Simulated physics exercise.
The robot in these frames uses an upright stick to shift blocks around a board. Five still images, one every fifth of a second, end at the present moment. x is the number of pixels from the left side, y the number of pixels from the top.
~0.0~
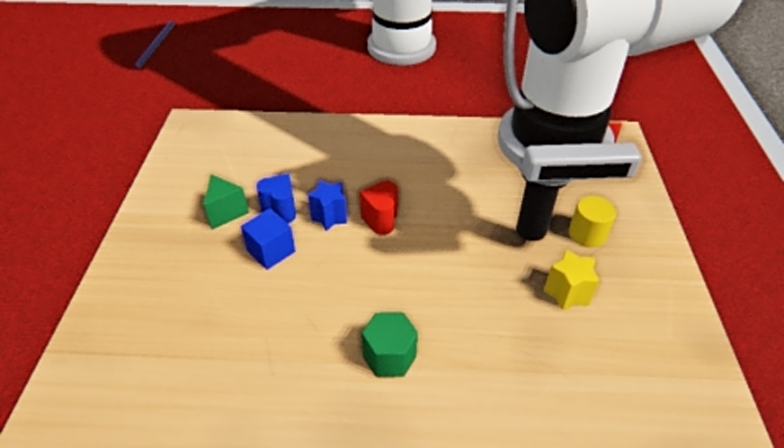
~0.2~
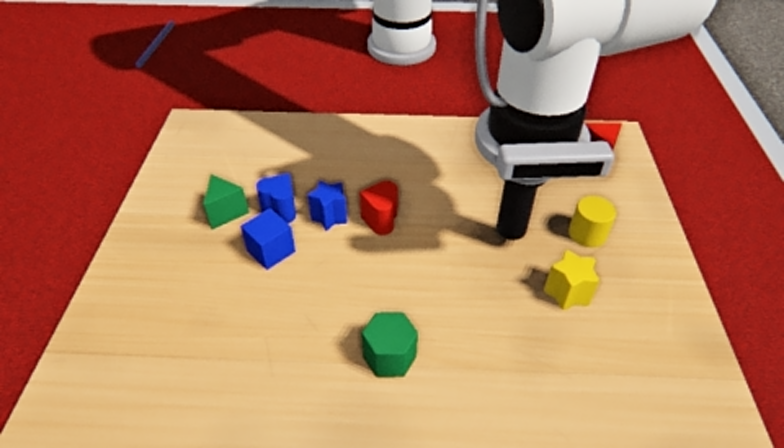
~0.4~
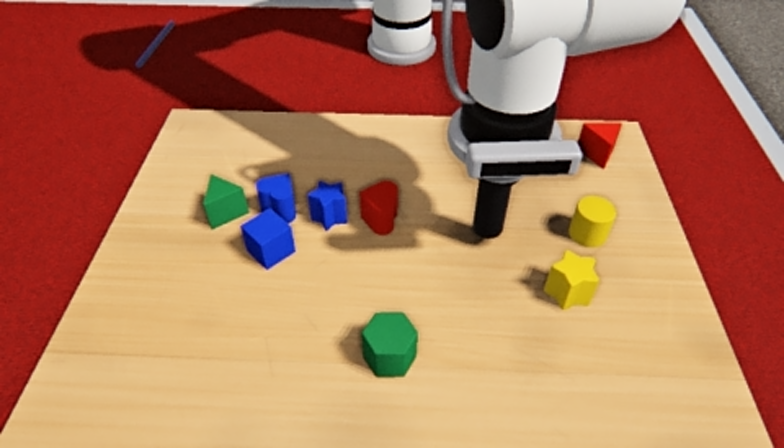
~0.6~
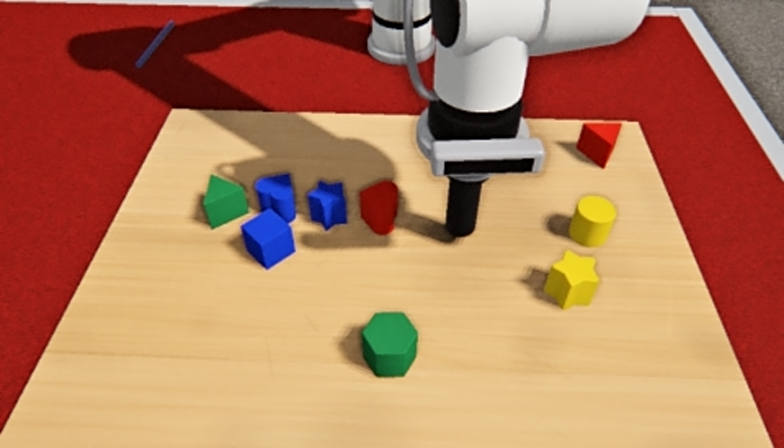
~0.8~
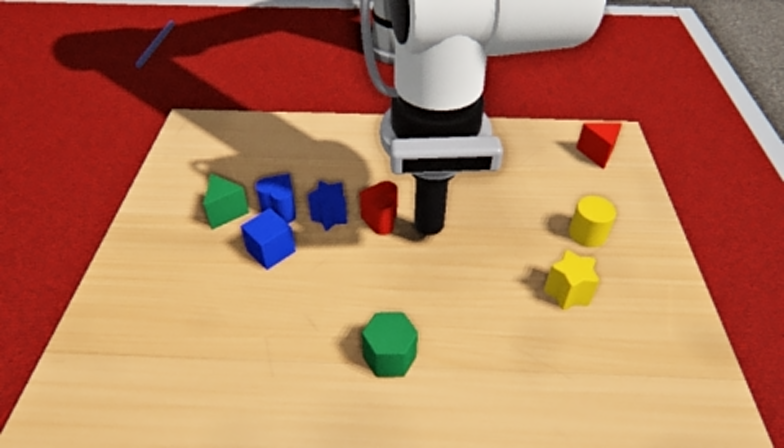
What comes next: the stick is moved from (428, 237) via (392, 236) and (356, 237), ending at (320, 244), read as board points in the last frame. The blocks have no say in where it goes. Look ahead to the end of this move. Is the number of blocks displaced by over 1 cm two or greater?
No.
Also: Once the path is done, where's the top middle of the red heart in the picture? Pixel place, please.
I'd expect the centre of its top face to be at (361, 189).
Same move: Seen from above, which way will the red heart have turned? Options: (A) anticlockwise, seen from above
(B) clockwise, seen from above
My answer is option B.
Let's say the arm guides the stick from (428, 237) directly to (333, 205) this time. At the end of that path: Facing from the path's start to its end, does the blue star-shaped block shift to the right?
Going by the path, no.
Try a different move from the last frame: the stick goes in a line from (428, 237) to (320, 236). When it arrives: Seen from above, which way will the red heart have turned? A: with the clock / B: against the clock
Correct choice: A.
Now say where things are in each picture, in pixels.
Lower end of the stick (531, 232), tops of blocks, blue star-shaped block (327, 192), red heart (381, 194), in the first frame.
Stick (511, 231), blocks as before, in the second frame.
Stick (487, 229), blocks as before, in the third frame.
Stick (460, 228), blocks as before, in the fourth frame.
Stick (429, 226), blue star-shaped block (327, 192), red heart (381, 194), in the fifth frame.
The first path, step by step. One third of the way, stick (391, 225); red heart (373, 191), turned 25° clockwise.
Two thirds of the way, stick (354, 226); red heart (361, 189), turned 75° clockwise.
At the end, stick (318, 233); blue star-shaped block not moved; red heart (361, 189), turned 75° clockwise.
